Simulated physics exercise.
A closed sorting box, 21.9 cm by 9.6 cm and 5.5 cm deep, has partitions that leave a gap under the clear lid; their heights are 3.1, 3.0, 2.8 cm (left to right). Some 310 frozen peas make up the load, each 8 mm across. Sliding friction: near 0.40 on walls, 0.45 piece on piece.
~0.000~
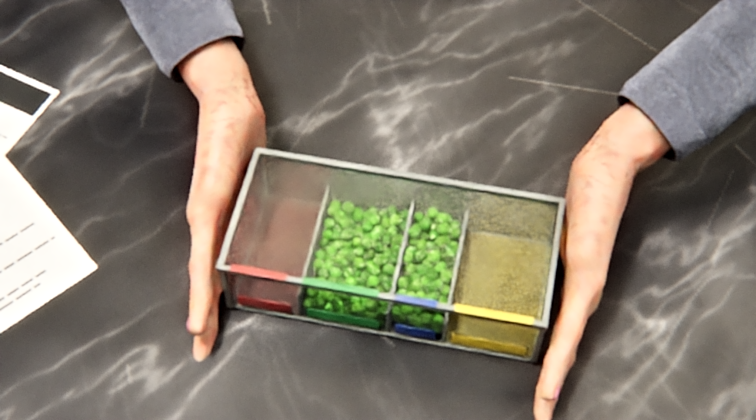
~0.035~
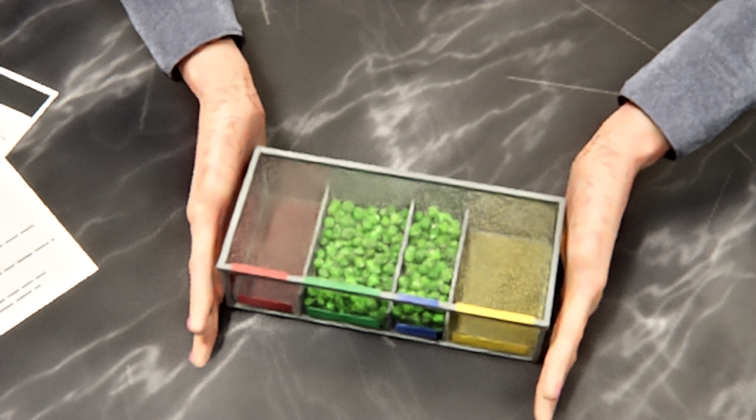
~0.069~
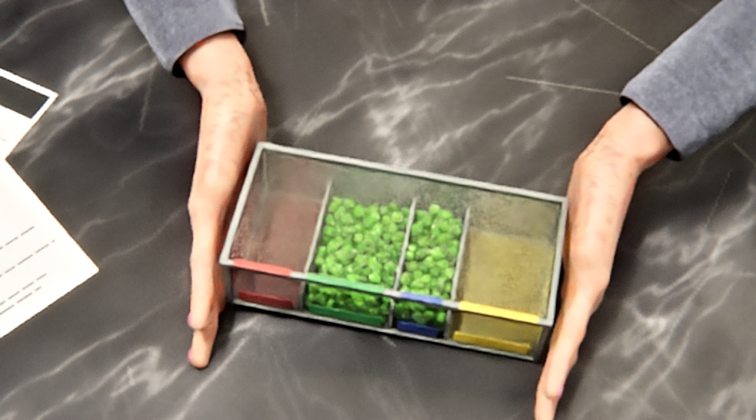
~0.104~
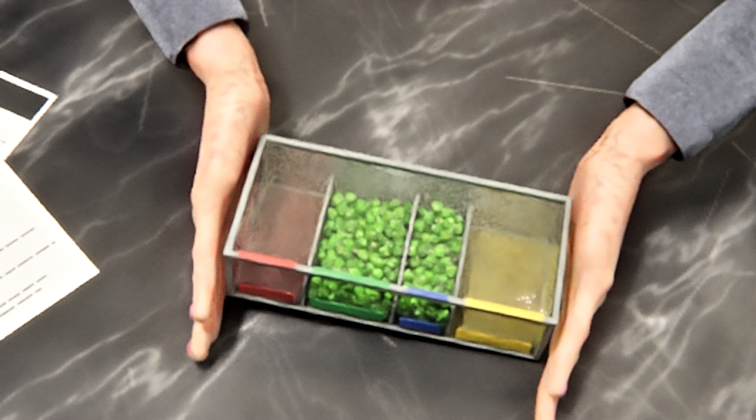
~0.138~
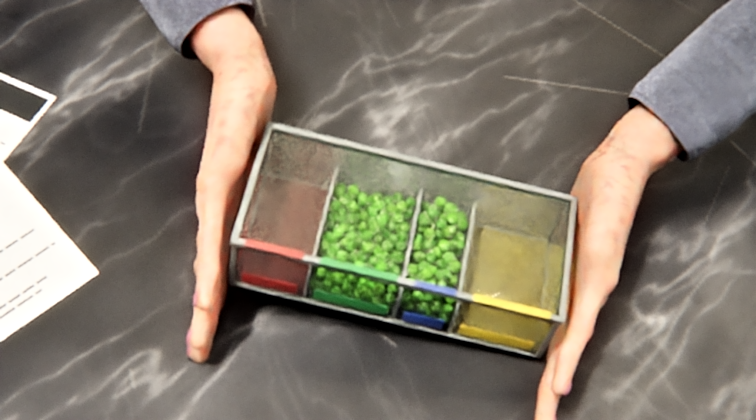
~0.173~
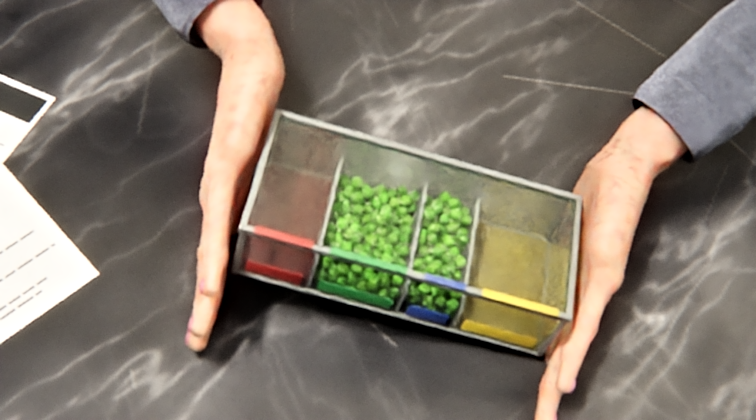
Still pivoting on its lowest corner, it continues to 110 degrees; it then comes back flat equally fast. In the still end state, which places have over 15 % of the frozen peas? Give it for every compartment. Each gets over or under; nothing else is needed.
Red ends under. Blue ends under. Green ends under. Yellow ends over.
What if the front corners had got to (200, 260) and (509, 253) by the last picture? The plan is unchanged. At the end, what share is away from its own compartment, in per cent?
About 90 %.
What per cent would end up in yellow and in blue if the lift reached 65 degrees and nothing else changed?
Result - yellow 15 %, blue 40 %.
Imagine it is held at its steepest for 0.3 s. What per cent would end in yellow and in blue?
Yellow 90, blue 5.
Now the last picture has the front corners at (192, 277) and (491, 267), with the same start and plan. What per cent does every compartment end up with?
Red 70 %; blue 0 %; green 25 %; yellow 0 %.
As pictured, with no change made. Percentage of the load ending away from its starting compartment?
Roughly 90 in a hundred.
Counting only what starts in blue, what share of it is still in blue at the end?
About 10 in a hundred.
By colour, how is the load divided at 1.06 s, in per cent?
In per cent: Red 0, blue 30, green 25, yellow 45.
After 1.06 s, tilt 110 degrees; blue 30 %, green 25 %, yellow 45 %.
Then, at 1.65 s, tilt 50 degrees; blue 10 %, green 5 %, yellow 90 %.
After 2.29 s, tilt 0 degrees; blue 10 %, green 5 %, yellow 90 %.
By 2.8 s all is still; red 0 %, blue 10 %, green 5 %, yellow 90 %.
